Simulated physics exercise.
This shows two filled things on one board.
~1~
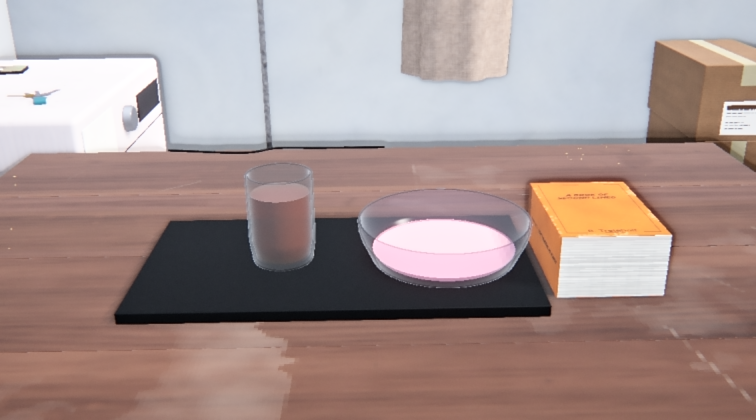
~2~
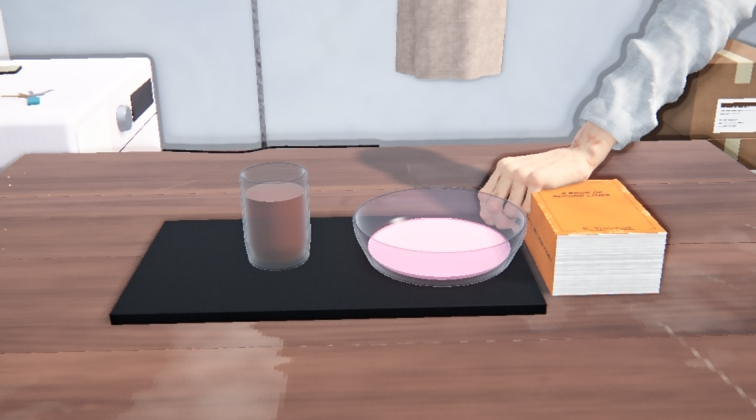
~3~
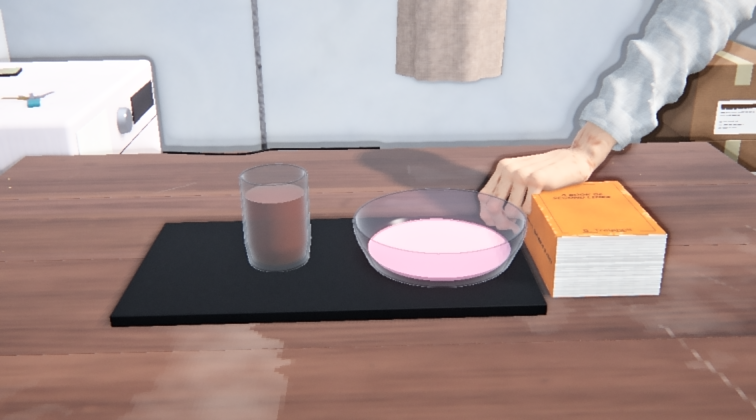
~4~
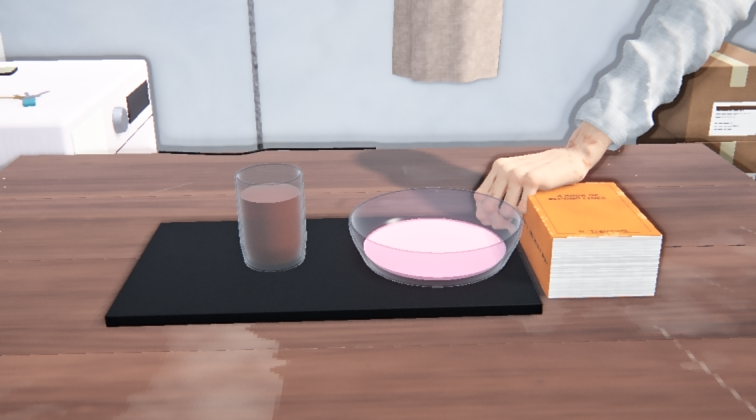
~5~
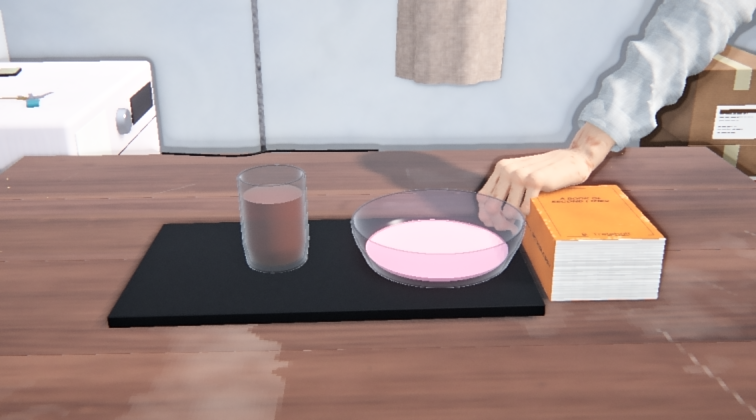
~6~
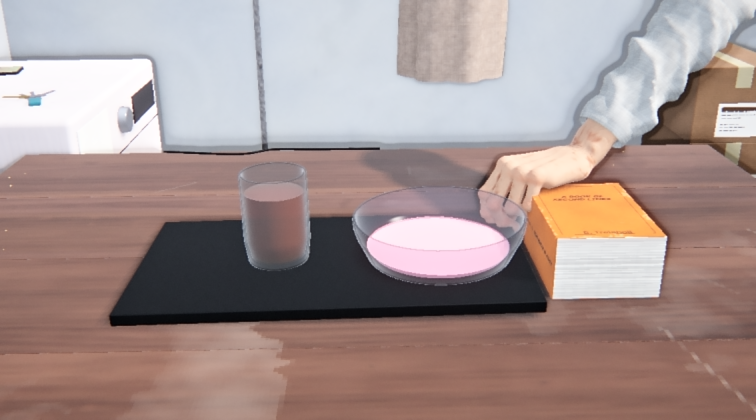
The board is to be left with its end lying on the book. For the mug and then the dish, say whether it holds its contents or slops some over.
As I see it, mug: Retains its contents. Dish: Retains its contents.
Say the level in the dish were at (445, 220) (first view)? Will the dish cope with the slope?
It overflows.
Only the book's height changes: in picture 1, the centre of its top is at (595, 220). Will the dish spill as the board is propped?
I'd expect that it sheds nothing.
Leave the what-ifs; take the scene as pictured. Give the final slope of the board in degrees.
The slope works out to about 10 degrees.
Shortly, the board slopes by about 6°; mug, none is lost; dish, none is lost.
Then, the board slopes by about 12°; mug, none is lost; dish, none is lost.
At the finish, the board slopes by about 10°, resting on the book; mug, none is lost; dish, none is lost.
